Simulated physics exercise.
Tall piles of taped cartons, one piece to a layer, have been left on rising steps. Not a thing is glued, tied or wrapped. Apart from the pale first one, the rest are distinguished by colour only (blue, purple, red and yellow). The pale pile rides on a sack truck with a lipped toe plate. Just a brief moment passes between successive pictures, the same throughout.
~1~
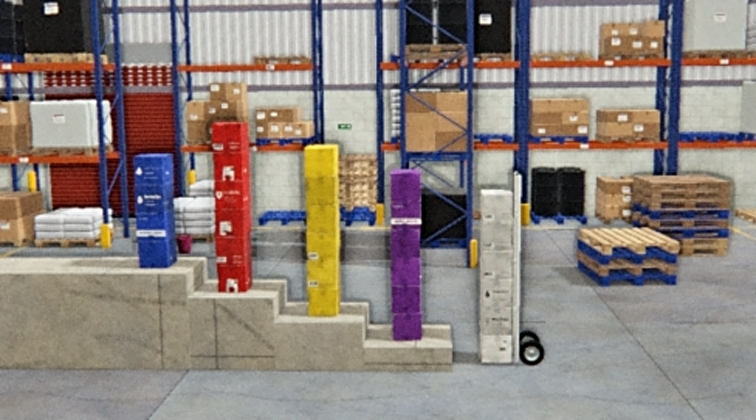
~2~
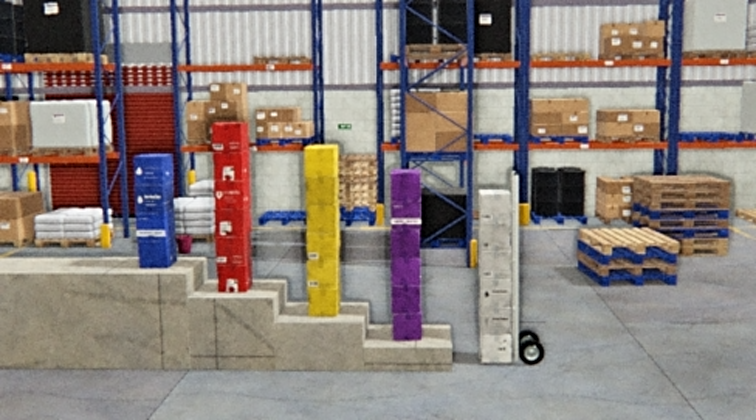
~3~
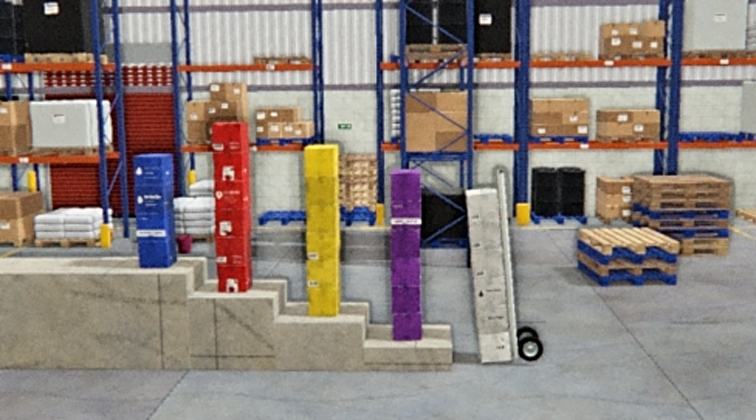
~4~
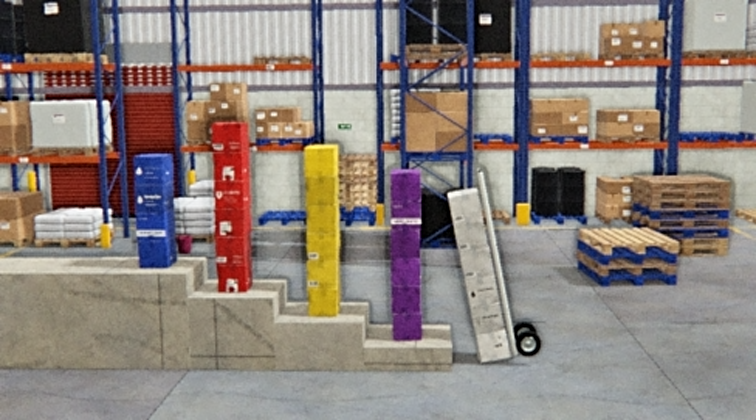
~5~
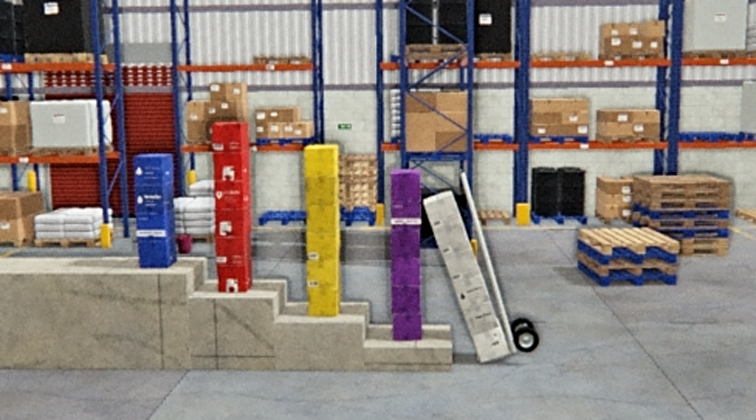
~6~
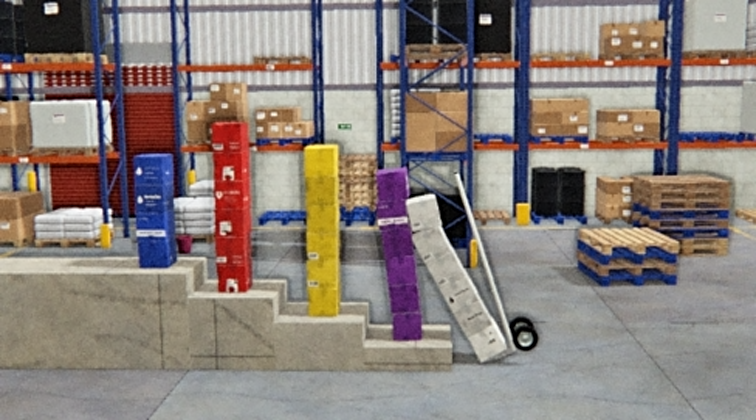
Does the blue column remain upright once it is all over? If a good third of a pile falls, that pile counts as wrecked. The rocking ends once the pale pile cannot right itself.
No.
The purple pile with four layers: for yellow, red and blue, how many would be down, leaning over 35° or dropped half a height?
By colour, I'd count yellow 5, red 6, blue 4.
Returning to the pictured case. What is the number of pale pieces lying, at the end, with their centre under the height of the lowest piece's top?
Pale pieces: 1.
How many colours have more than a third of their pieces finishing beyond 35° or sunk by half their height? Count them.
That makes 4 in total.
Just after the last frame, 6 of the pale pile down; none of the 4 blue cartons down (0 of 22 in all colours); top blue carton unmoved; top purple carton tilted clearly.
A moment on, 6 of the pale pile down; none of the 4 blue cartons down (5 of 22 in all colours); top blue carton unmoved; top purple carton tilted clearly, about its own height lower.
Further on, 6 of the pale pile down; none of the 4 blue cartons down (12 of 22 in all colours); top blue carton tilted a little; top red carton tilted steeply, a little lower.
Then, 6 of the pale pile down; 4 of the 4 blue cartons down (20 of 22 in all colours); top blue carton on its side; top purple carton tilted well over, some two heights lower.
When it is over, 6 of the pale pile down; 4 of the 4 blue cartons down (20 of 22 in all colours); top blue carton upside down; top red carton on its side. In pixels of the last frame, middles, top red carton near (120, 229).
